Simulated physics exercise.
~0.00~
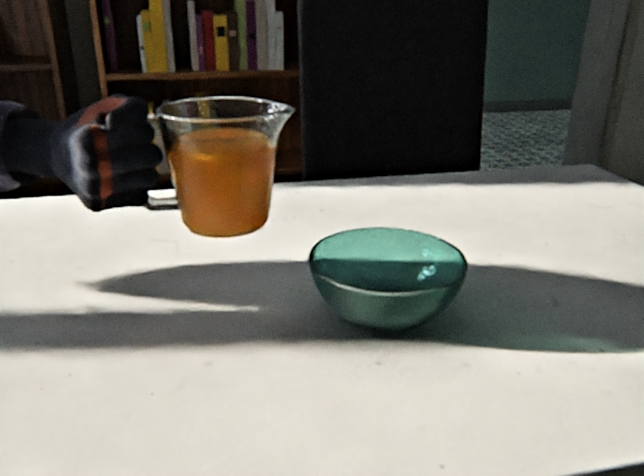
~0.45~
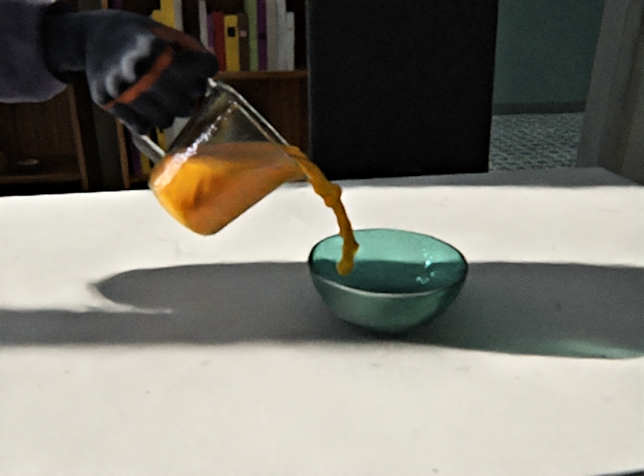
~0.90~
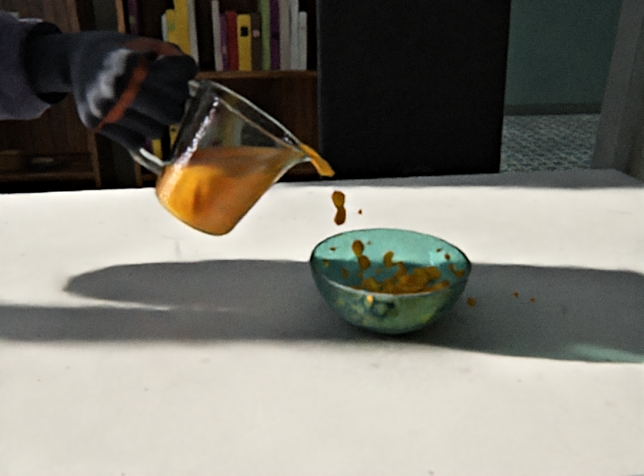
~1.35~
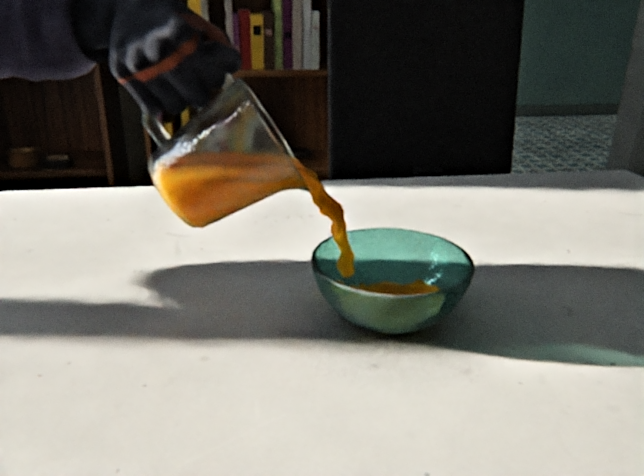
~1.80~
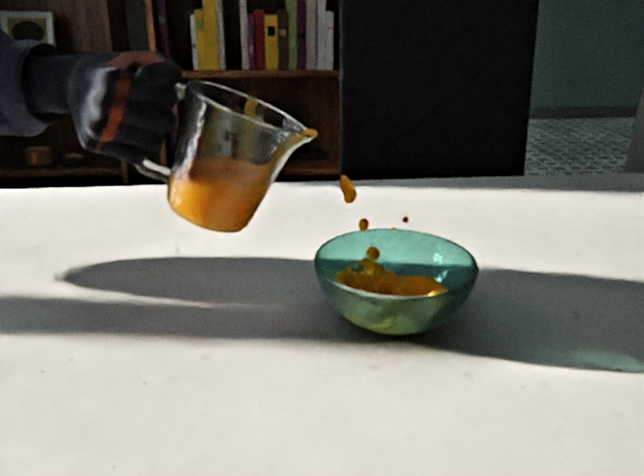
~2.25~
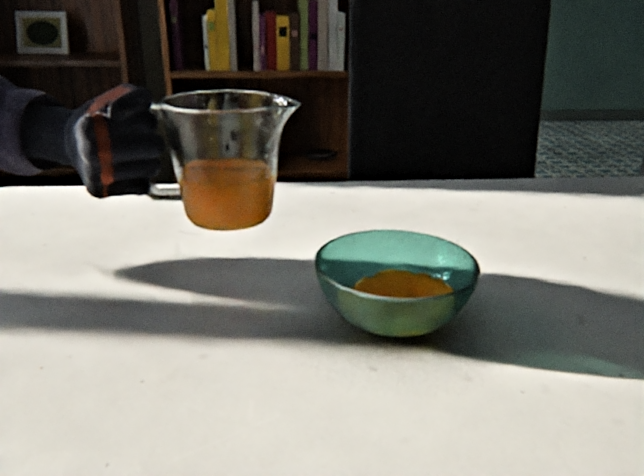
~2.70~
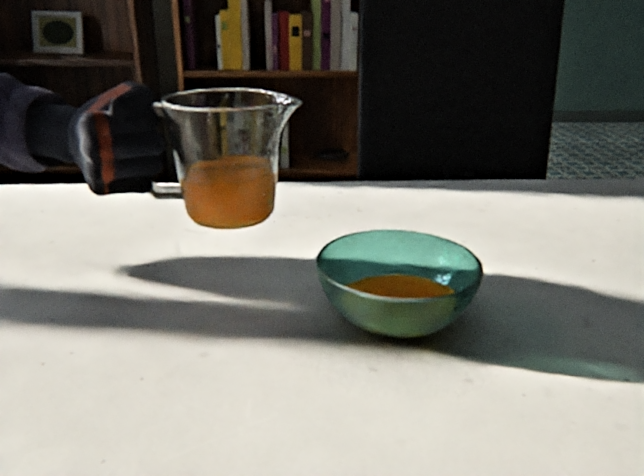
A gloved hand holds a clear glass jug of orange juice at the left, above a pale tabletop where an empty green glass bowl sits in sunlight and long shadows. The view is from the front, slightly above, drifting gently sideways, with bookshelves and a dark panel behind. The hand tips the jug to the right and juice streams into the bowl. It eases back, leaving falling drops and splashes, a few beyond the rim, then tilts further and pours again. Finally the jug returns upright, still partly full, and a shallow orange pool lies settled in the bowl.
